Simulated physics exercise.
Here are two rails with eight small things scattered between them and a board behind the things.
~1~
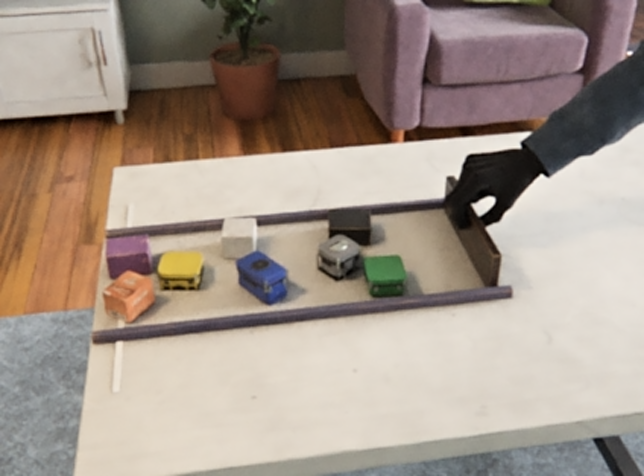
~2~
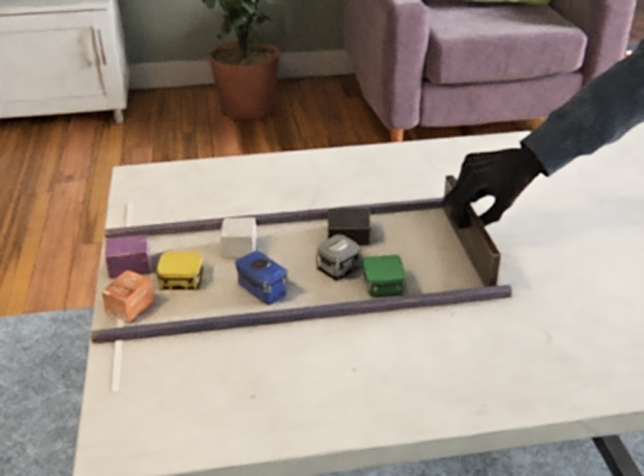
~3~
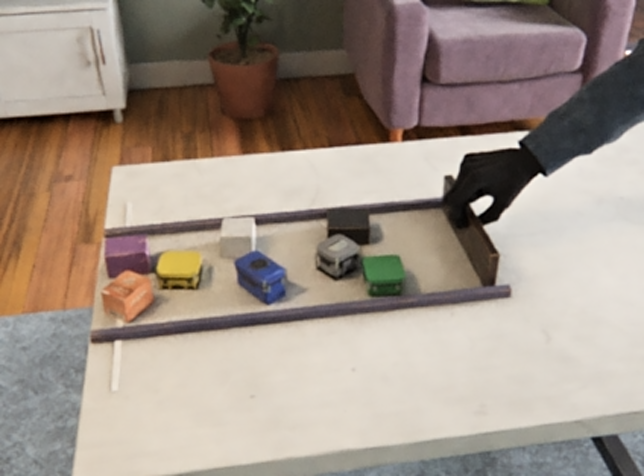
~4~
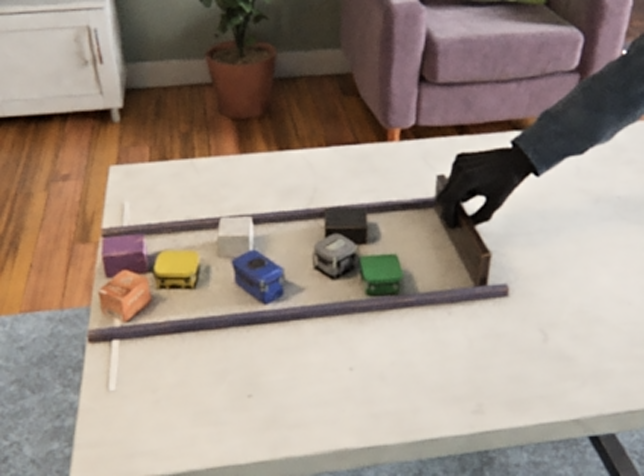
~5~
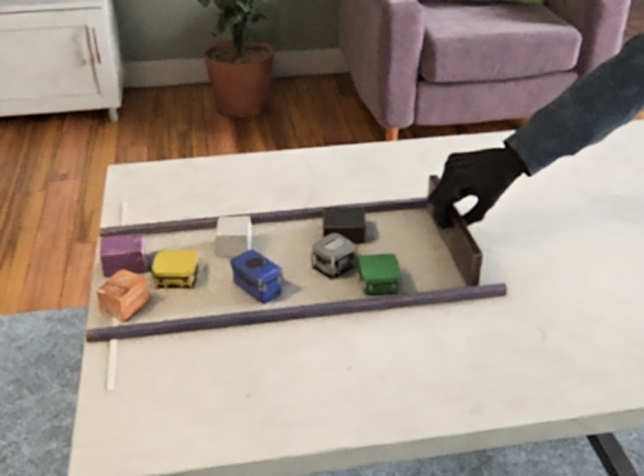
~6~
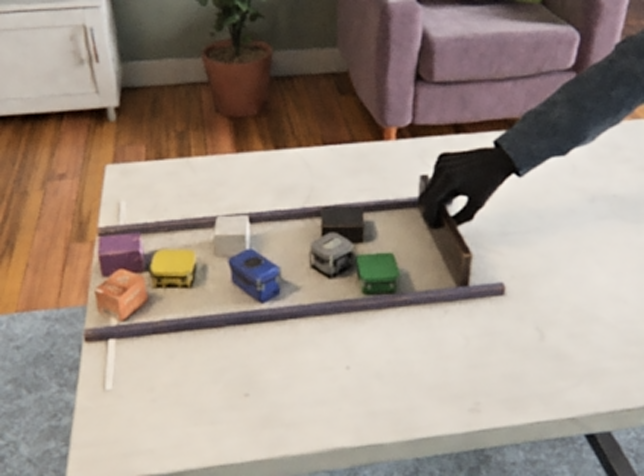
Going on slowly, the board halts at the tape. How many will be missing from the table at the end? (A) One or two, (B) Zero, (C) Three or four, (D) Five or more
Answer: D.
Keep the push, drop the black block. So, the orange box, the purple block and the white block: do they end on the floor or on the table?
As for the orange box, it drops; the purple block drops; and the white block holds.
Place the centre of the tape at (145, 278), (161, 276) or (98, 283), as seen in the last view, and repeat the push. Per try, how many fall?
Per try in turn: 4, 3, 8.
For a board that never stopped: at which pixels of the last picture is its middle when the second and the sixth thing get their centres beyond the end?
The first puts it near (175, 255), the next near (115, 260).
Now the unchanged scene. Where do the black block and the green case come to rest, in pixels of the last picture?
Final pixels, roughly: (96, 251) for the first, (94, 309) for the other.
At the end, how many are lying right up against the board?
Counting them up gives 3.
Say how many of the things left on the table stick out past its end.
The total here is 3.
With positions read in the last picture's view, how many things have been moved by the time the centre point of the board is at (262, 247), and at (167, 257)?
Respectively 5 and 8.
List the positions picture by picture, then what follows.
The first picture shows purple block (129, 257); orange box (129, 297); yellow case (182, 272); board (470, 230); tape (125, 283).
The second picture shows orange box (128, 296); green case (384, 276).
The third picture shows yellow case (180, 271); black block (348, 227).
The fourth picture shows purple block (125, 256); blue case (258, 277).
The fifth picture shows orange box (123, 295); white block (234, 236).
The sixth picture shows purple block (121, 255); orange box (121, 295); yellow case (174, 270); board (442, 229); tape (117, 280).
Soon after, none off yet; purple block at rest near (121, 255); orange box at rest near (121, 295); yellow case at rest near (174, 270).
Then, none off yet; purple block moved a little near (104, 253); orange box at rest near (120, 295); yellow case moved about its own width near (137, 273).
At rest, the number that fall off is five or more; fallen, blue case, white block, yellow case, orange box and purple block.
